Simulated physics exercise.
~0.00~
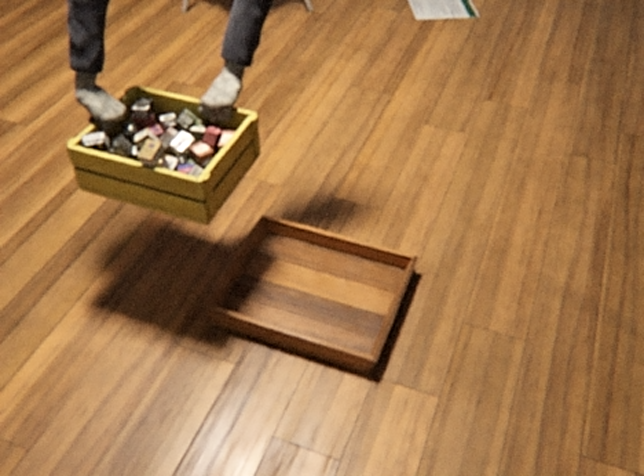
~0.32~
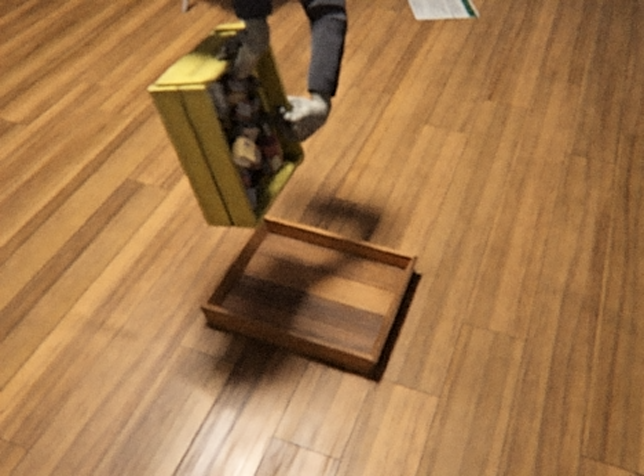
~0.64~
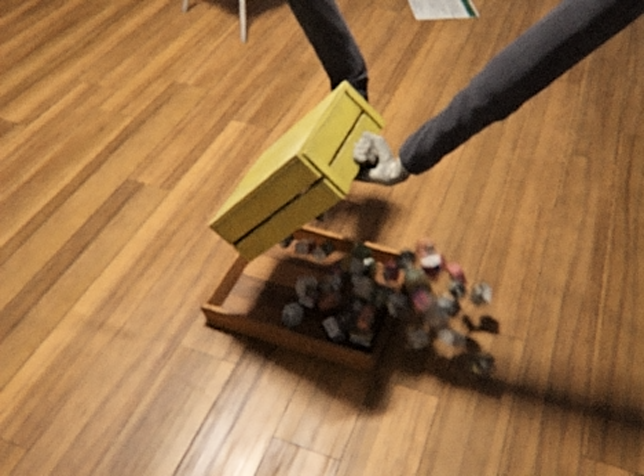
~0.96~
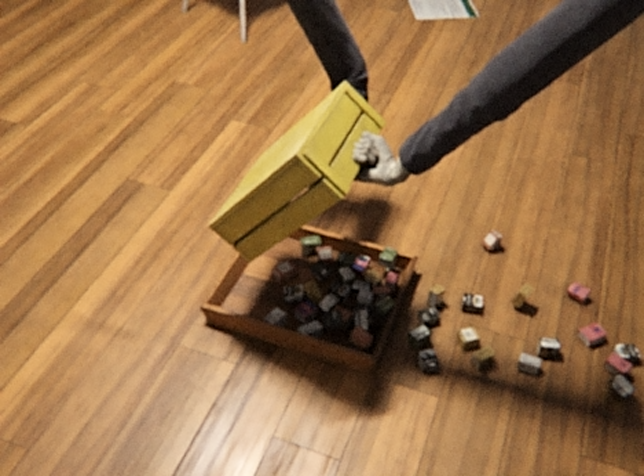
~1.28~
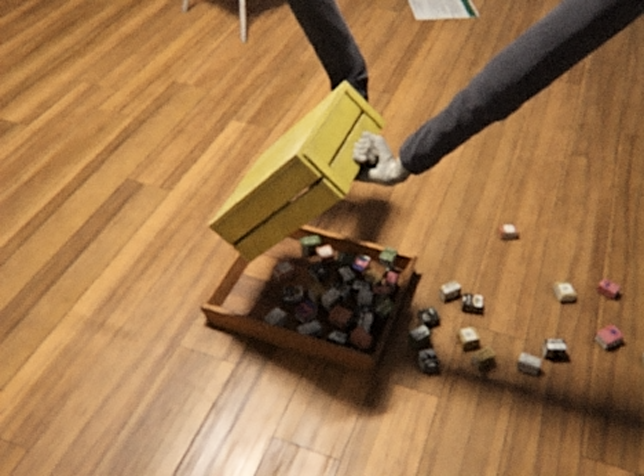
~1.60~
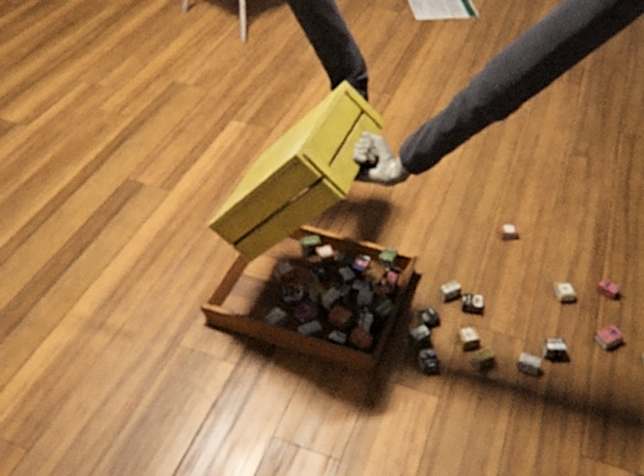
Yellow crate of small cartons tipped over by two arms, most landing in a wooden box, others scattering right across the floor.
